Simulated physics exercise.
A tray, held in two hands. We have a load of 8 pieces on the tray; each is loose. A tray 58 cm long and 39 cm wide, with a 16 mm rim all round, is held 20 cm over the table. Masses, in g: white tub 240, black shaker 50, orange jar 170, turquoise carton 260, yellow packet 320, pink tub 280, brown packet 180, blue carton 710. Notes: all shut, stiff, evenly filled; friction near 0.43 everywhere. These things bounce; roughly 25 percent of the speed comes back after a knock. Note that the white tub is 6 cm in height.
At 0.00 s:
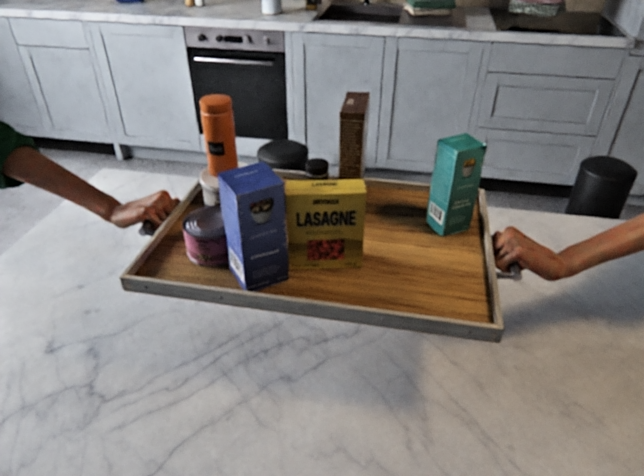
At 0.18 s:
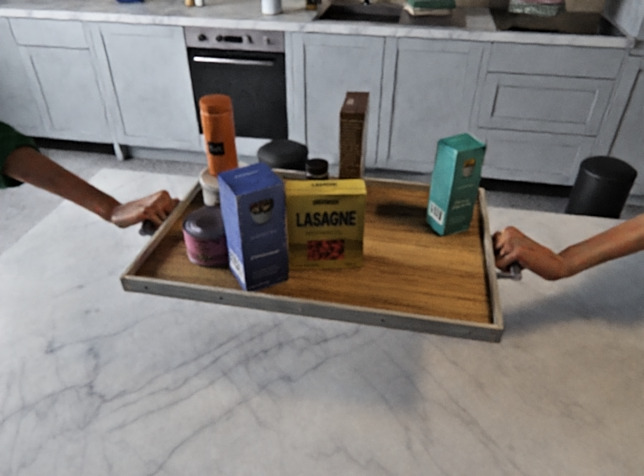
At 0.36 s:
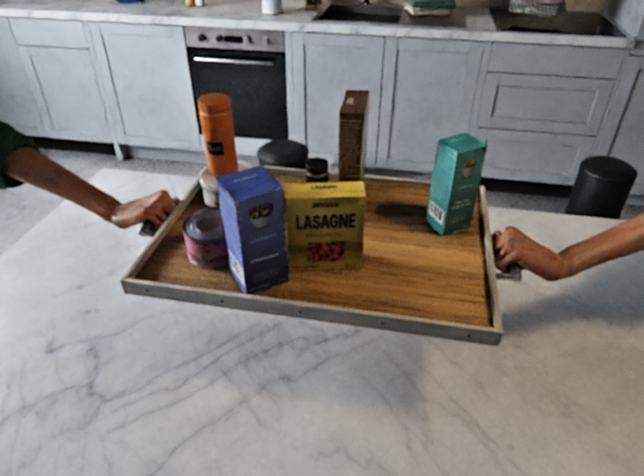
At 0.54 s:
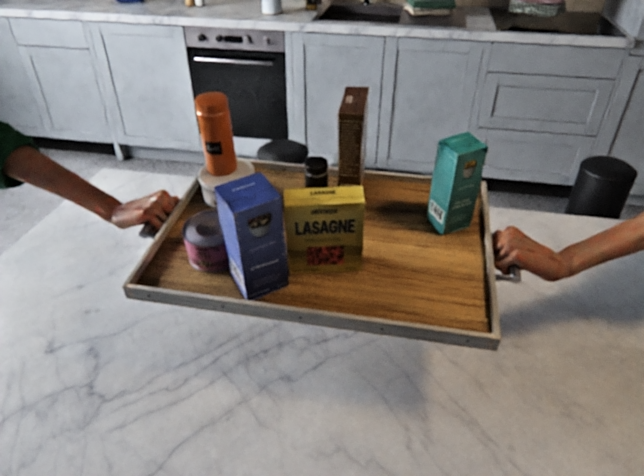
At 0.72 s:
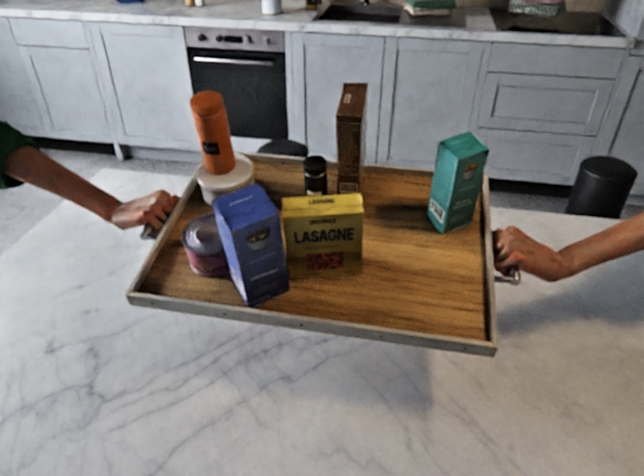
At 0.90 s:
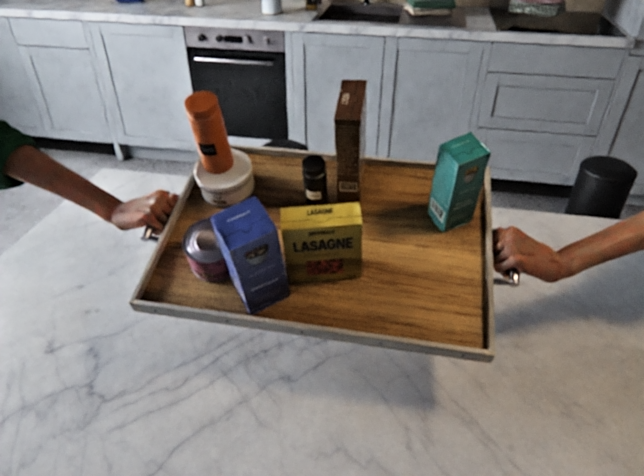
Two hands grip the ends of a wooden tray above a pale marble table in a grey kitchen, seen from slightly above by a still camera. On it stand an orange jar, white tub, pink tub, blue carton and yellow lasagne packet towards the left, a black shaker and brown packet behind, and a turquoise carton at right. The hands hold it level, then steadily tilt its near edge down, and the items lean with it.
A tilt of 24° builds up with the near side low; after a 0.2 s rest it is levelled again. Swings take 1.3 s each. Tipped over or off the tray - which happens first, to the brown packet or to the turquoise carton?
Latter.
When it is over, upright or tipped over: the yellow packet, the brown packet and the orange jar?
Final state - yellow packet: Goes over; brown packet: Remains on its base; orange jar: Goes over.
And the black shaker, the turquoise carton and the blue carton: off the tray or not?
When everything stops, the black shaker is still in bounds, the turquoise carton is out of bounds, and the blue carton is out of bounds.
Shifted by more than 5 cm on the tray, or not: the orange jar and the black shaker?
Orange jar: Is displaced. Black shaker: Is displaced.
After 1.50 s, tray at 24°, near edge down; turquoise carton tipped 26° from how it sat near (471, 203); yellow packet on its side; orange jar on its side.
After 1.80 s, tray at 23°, near edge down; turquoise carton and yellow packet now off the tray; brown packet slid 4 cm near (347, 162); orange jar on its side.
After 2.20 s, tray at 14°, near edge down; blue carton now off the tray; brown packet slid 7 cm near (346, 171); orange jar on its side.
After 2.70 s, tray at 1°, near edge down; brown packet slid 7 cm near (348, 170); orange jar on its side; black shaker on its side.
At rest (3.7 s), off the tray, turquoise carton, yellow packet and blue carton; tipped over on the tray, black shaker and orange jar; not toppled but over 5 cm from the start, pink tub and brown packet; white tub in place, give or take 5 cm. Seen from the same camera at the end, brown packet near (348, 170), turquoise carton near (582, 463). Brown packet was never lost; turquoise carton went at 1.54 s.
